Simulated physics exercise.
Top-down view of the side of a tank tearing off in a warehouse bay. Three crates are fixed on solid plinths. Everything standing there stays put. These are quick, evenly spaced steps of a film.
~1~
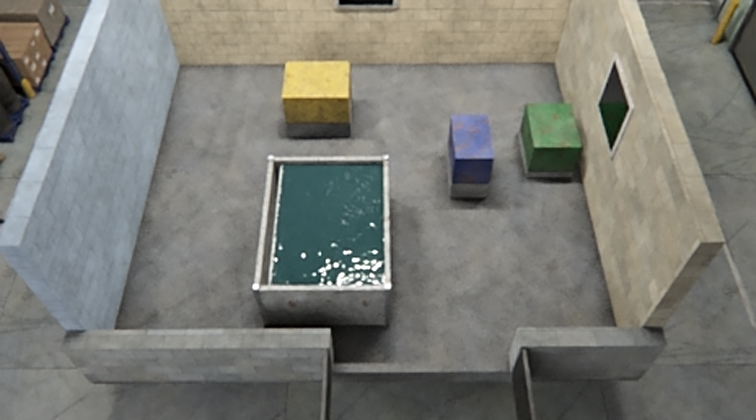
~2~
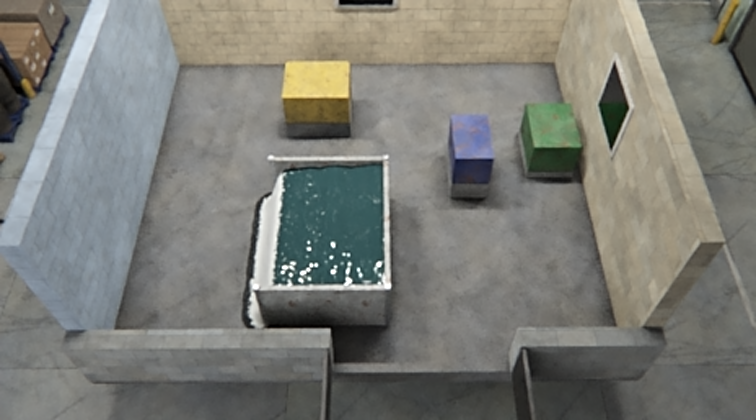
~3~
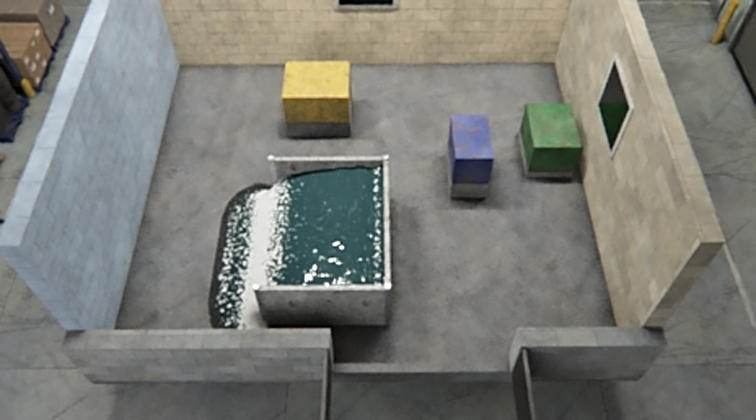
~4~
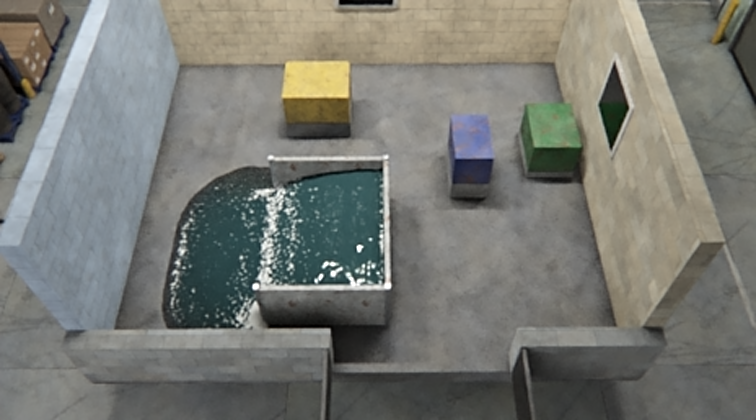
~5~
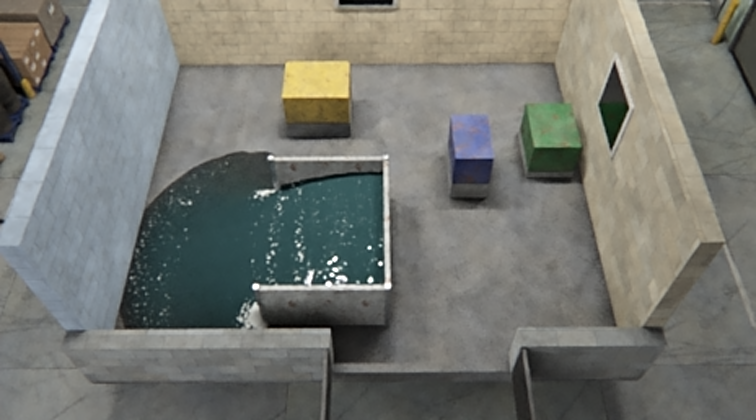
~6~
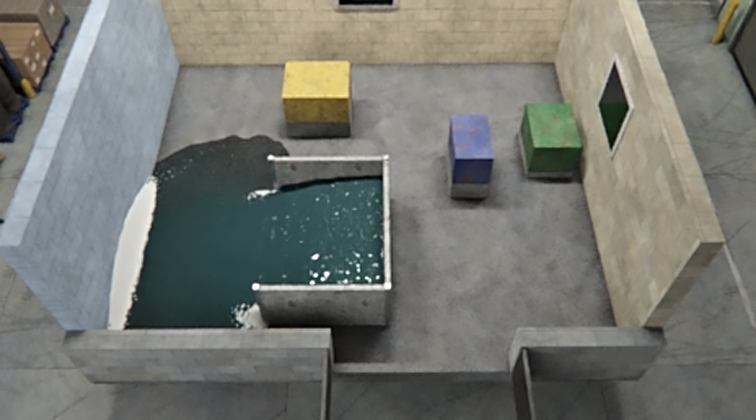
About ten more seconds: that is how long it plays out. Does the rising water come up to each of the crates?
The yellow crate - no, it does not. The blue crate - no, it does not. The green crate - yes, it does.
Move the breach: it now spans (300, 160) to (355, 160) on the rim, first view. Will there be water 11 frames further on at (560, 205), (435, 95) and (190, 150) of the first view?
In sequence: Untouched, inundated, inundated.
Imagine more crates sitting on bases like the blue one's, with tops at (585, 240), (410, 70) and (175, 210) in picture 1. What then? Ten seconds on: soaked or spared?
Crate by crate: Is not reached; is not reached; gets flooded.
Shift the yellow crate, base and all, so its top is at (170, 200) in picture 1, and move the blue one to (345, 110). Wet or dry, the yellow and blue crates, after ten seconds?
The yellow one is flooded, while the blue one is left dry.
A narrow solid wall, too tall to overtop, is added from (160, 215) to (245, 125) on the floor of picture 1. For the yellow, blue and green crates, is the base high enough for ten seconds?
My reading: The yellow crate remains dry, the blue crate remains dry, the green crate is spared.
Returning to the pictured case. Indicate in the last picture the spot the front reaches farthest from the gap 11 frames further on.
I'd go with roughly (179, 71).
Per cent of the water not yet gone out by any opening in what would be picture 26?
Estimate: Near 98 %.
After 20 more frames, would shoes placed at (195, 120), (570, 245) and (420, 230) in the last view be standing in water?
Point one sodden, point two left clear, point three left clear.
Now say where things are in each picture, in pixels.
In the first picture, still water in the water tank at (326, 222).
In the second picture, the front is at a hidden place, out from the gap at (273, 247).
In the third picture, the front is at (254, 189), out from the gap at (273, 248).
In the fourth picture, the front is at a hidden place, out from the gap at (274, 249).
In the fifth picture, water pours out at (274, 250) and has run to (154, 206).
In the sixth picture, the front is at (155, 168), out from the gap at (274, 250).
A moment on, water covers 25 % of the floor; the yellow crate water round its plinth, the blue crate not reached, the green crate not reached.
Next, water covers 30 % of the floor; the yellow crate water round its plinth, the blue crate not reached, the green crate not reached.
Then, water covers 55 % of the floor; the yellow crate water round its plinth, the blue crate not reached, the green crate not reached.
Later, water covers 85 % of the floor; the yellow crate water round its plinth, the blue crate water round its plinth, the green crate water round its plinth.
In the end, water covers 100 % of the floor; the yellow crate stayed above the water, the blue crate stayed above the water, the green crate was topped.
